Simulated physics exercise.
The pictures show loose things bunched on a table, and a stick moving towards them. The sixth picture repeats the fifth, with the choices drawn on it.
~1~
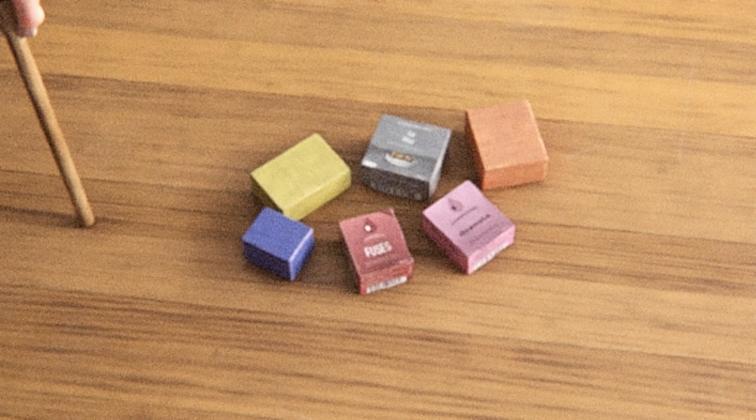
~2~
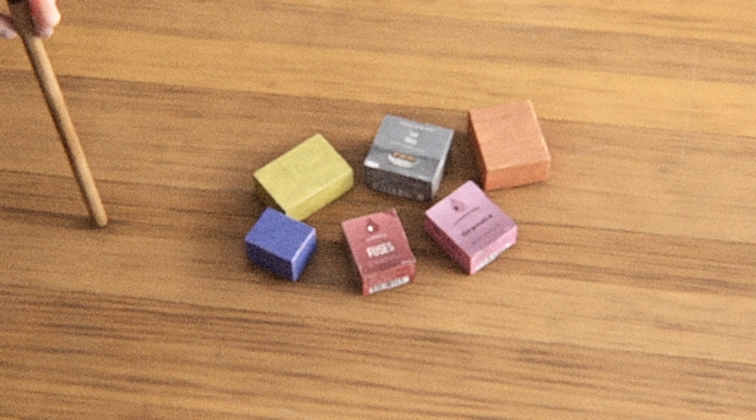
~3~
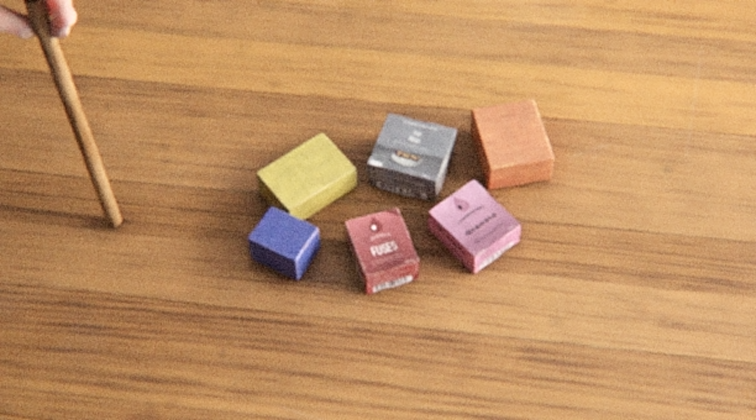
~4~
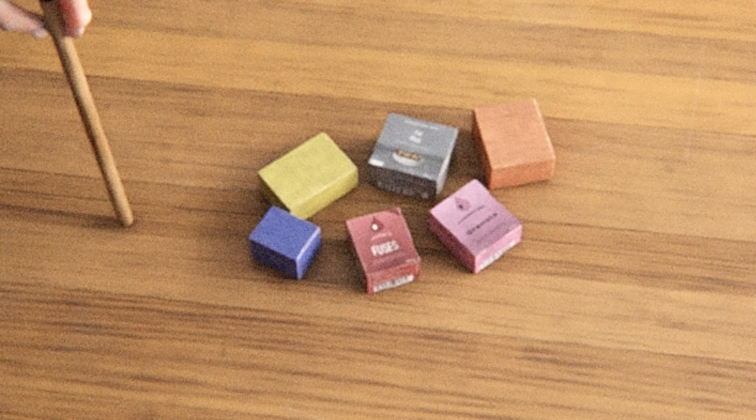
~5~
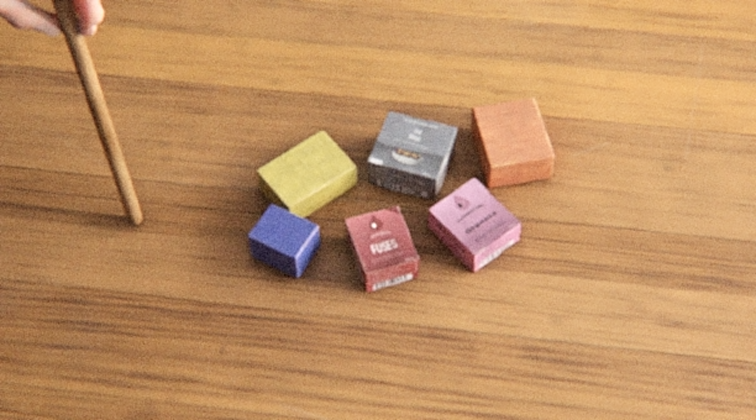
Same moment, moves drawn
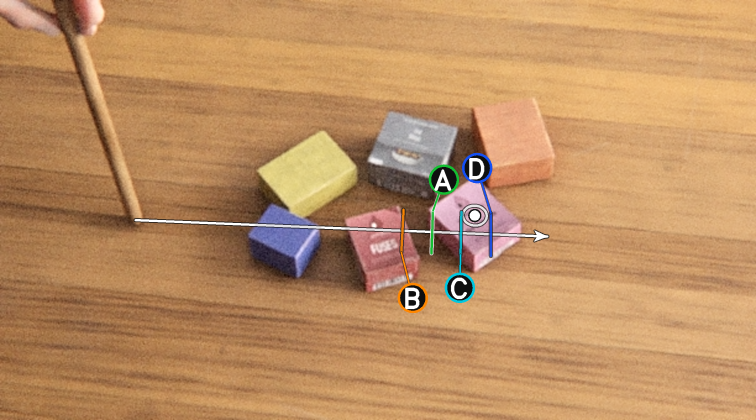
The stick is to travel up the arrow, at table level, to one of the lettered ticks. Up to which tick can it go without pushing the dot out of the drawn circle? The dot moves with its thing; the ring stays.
All is well up to A.
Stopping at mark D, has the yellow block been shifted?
Yes.
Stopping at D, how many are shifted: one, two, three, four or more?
Four or more.
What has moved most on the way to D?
The pink packet has gone farthest.
On the marked copy, A at (432, 232); B at (402, 231); C at (461, 233); D at (491, 235); the arrow from (136, 220) to (548, 237); the white dot at (474, 216).
Following A. Soon after the start, foot of the stick (241, 225).
Later, foot of the stick (346, 230); blue block (307, 251); yellow block (325, 174).
In the end, foot of the stick (432, 233); blue block (307, 251); yellow block (325, 174); the dot is still in its ring.
As for the rest, B keeps the dot in but is short; C shifts the dotted thing to (502, 223); D shifts the dotted thing to (531, 221).
